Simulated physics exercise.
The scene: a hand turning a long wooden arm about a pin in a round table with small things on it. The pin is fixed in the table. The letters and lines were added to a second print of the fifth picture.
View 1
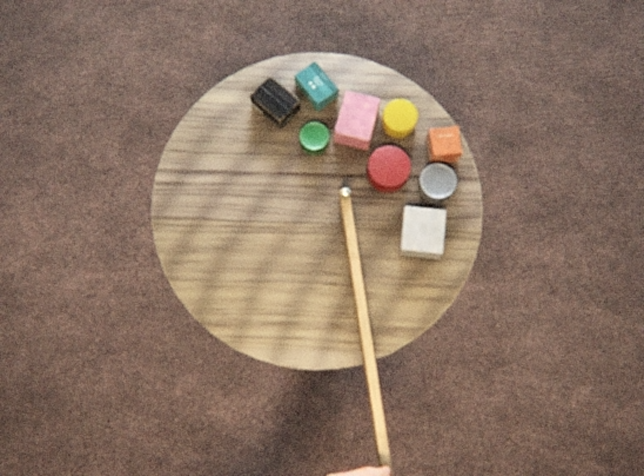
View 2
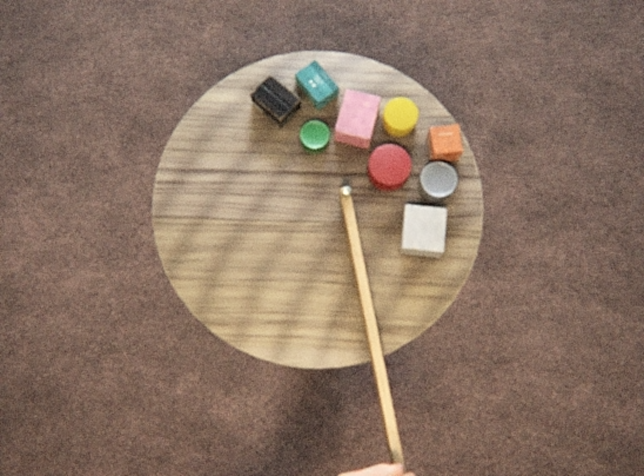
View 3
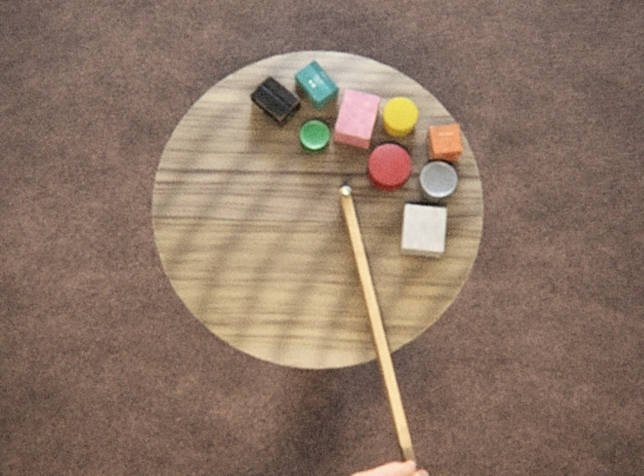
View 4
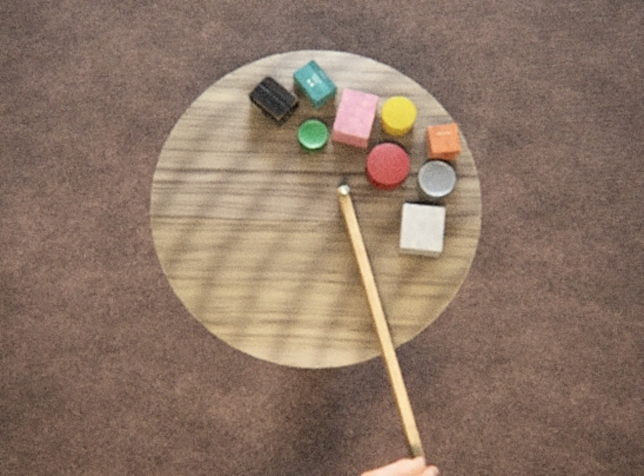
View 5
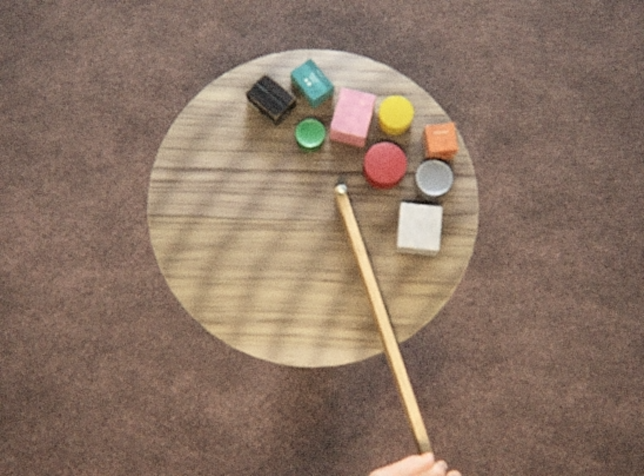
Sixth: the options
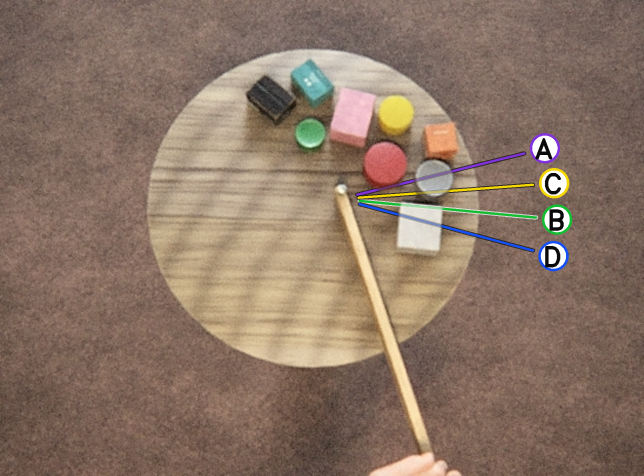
The footage shows a hand at the bottom slowly swinging the lower end of a long wooden arm to the right about a pin on a round table, while the small colourful blocks and round objects on it stay in place.
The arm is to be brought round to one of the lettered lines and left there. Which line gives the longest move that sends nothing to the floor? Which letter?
Up to line B.
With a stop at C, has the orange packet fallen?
By then, yes.
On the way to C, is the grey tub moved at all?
Yes.
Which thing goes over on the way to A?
The orange packet.
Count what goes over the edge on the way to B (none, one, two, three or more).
The count is none.
On the marked copy, A at (442, 174); B at (448, 209); C at (446, 191); D at (446, 227).
Taking B. A third of the way, arm (415, 269); orange packet (440, 142); turquoise box (312, 83).
Two thirds of the way, arm (439, 233); orange packet (440, 139); grey tub (439, 171).
When it is over, arm (446, 203); orange packet (443, 115); grey tub (440, 146); nothing has fallen.
As for the rest, A drops the orange packet; C drops the orange packet; D is safe but short.
